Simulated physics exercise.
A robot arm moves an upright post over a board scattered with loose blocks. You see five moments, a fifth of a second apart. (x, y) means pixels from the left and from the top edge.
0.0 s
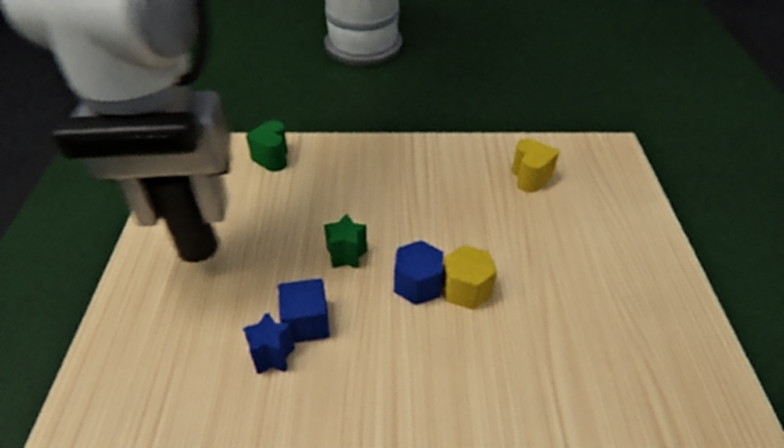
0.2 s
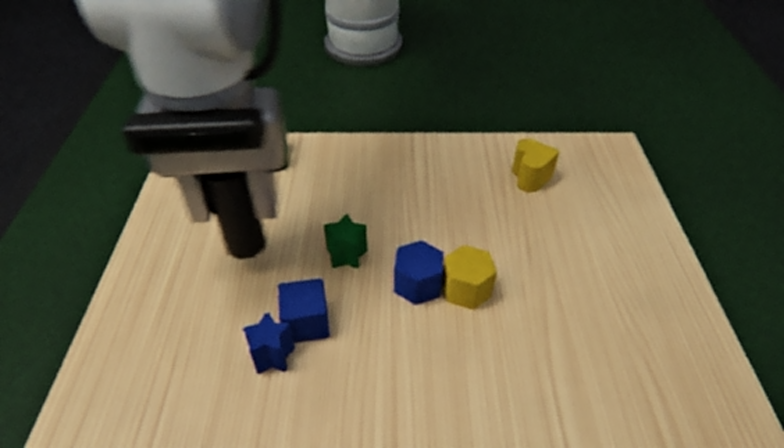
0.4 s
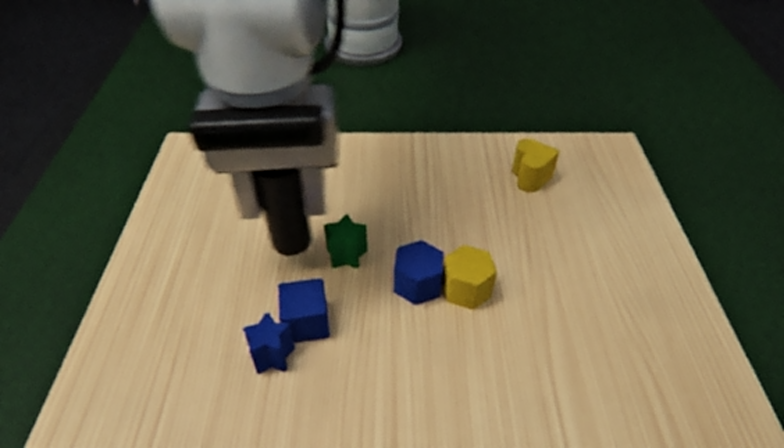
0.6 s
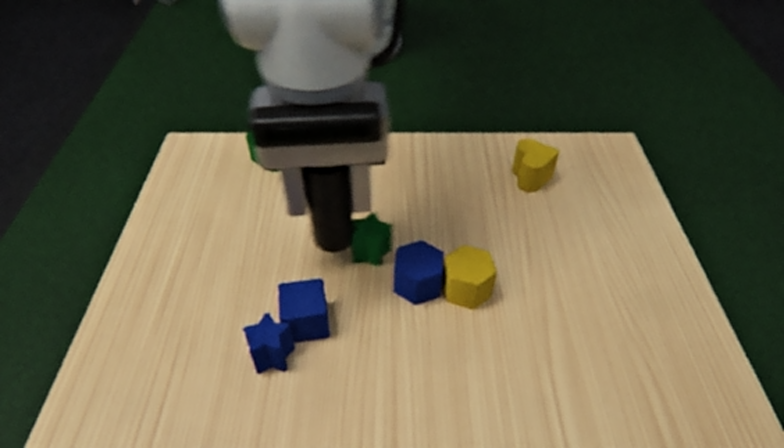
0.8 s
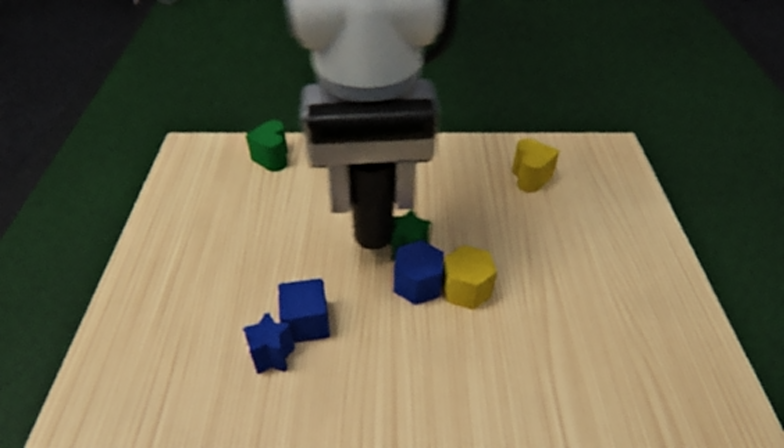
A pale wooden board on a dark green surface is seen from above and in front by a still camera. A green heart and a yellow heart sit at the back, a green star and touching blue and yellow hexagons near the middle, and a blue cube and blue star front left. A robot arm slides its dark post rightward from the left, pushing the green star toward the blue hexagon.
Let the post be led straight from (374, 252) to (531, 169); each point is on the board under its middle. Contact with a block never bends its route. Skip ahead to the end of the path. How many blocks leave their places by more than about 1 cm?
Two blocks move more than 1 cm.
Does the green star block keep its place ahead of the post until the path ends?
My answer is no.
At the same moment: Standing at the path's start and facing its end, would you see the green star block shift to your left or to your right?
Its sideways move is to the right.
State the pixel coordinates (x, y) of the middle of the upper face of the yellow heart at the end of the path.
The middle of its top is at (568, 143).
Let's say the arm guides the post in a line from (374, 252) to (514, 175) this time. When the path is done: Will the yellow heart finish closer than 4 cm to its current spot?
Yes.
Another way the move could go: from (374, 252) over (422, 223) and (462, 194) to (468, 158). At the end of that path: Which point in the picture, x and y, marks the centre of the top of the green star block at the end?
My estimate: (453, 213).
On the path given first. One third of the way, post (434, 205); green star block (460, 214), turned 55° clockwise.
Two thirds of the way, post (487, 177); green star block (463, 213), turned 75° clockwise.
At the end, post (535, 152); green star block (463, 213), turned 75° clockwise; blue hexagonal block not moved; yellow heart (568, 143).
